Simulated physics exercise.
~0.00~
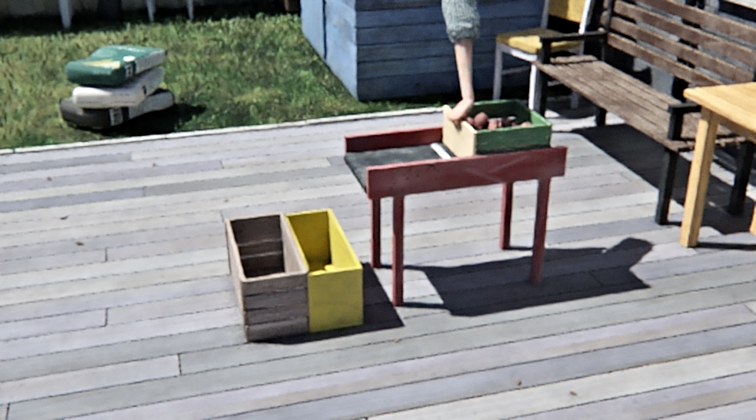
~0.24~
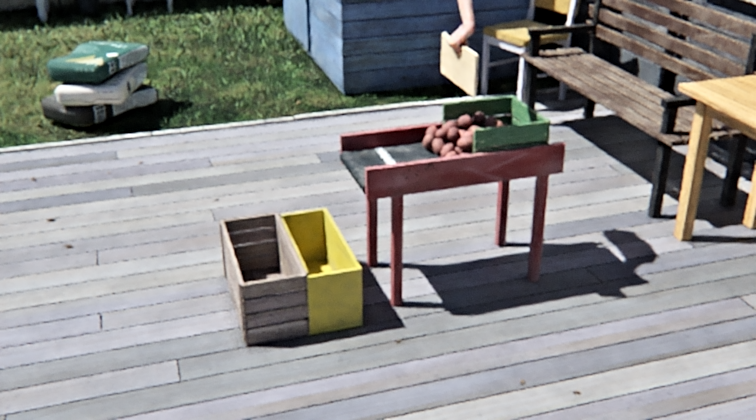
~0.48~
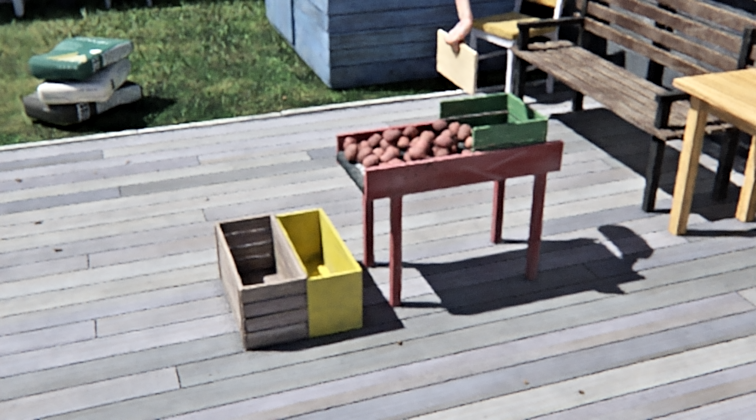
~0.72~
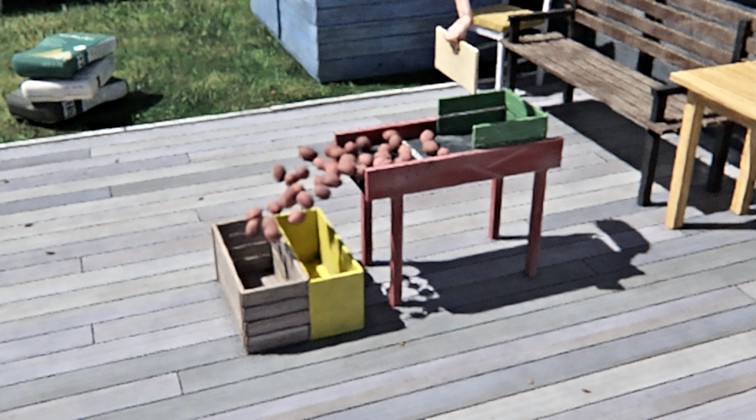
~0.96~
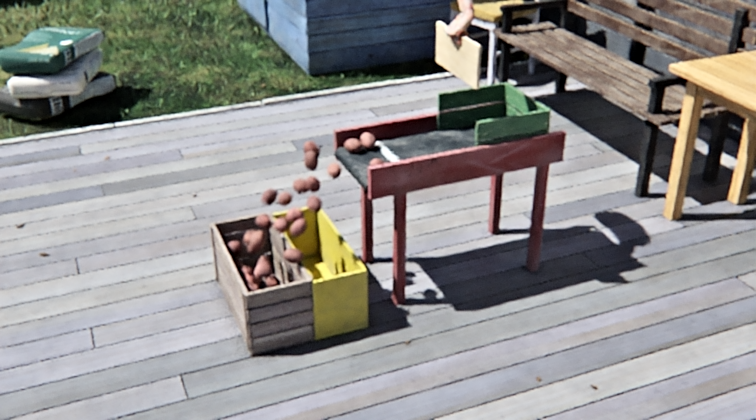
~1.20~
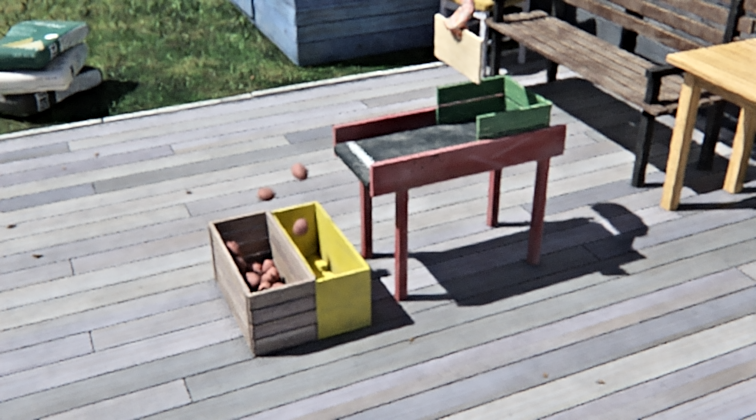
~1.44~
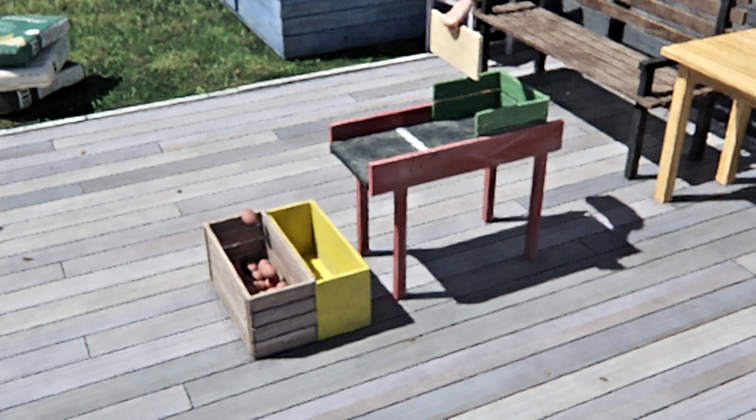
On a sunlit wooden deck beside grass, seen from slightly above as the view drifts gently sideways, a red-sided table with a dark belt stands near a slatted bench. A green pen of red potatoes sits at its right end, while a yellow tote and a brown wooden tub wait on the deck to the left. A hand lifts the pale gate, and the potatoes spill out and ride left along the belt. They pour off the end in a loose stream, arcing over the yellow tote. The last few drop into the wooden tub, leaving the belt bare.
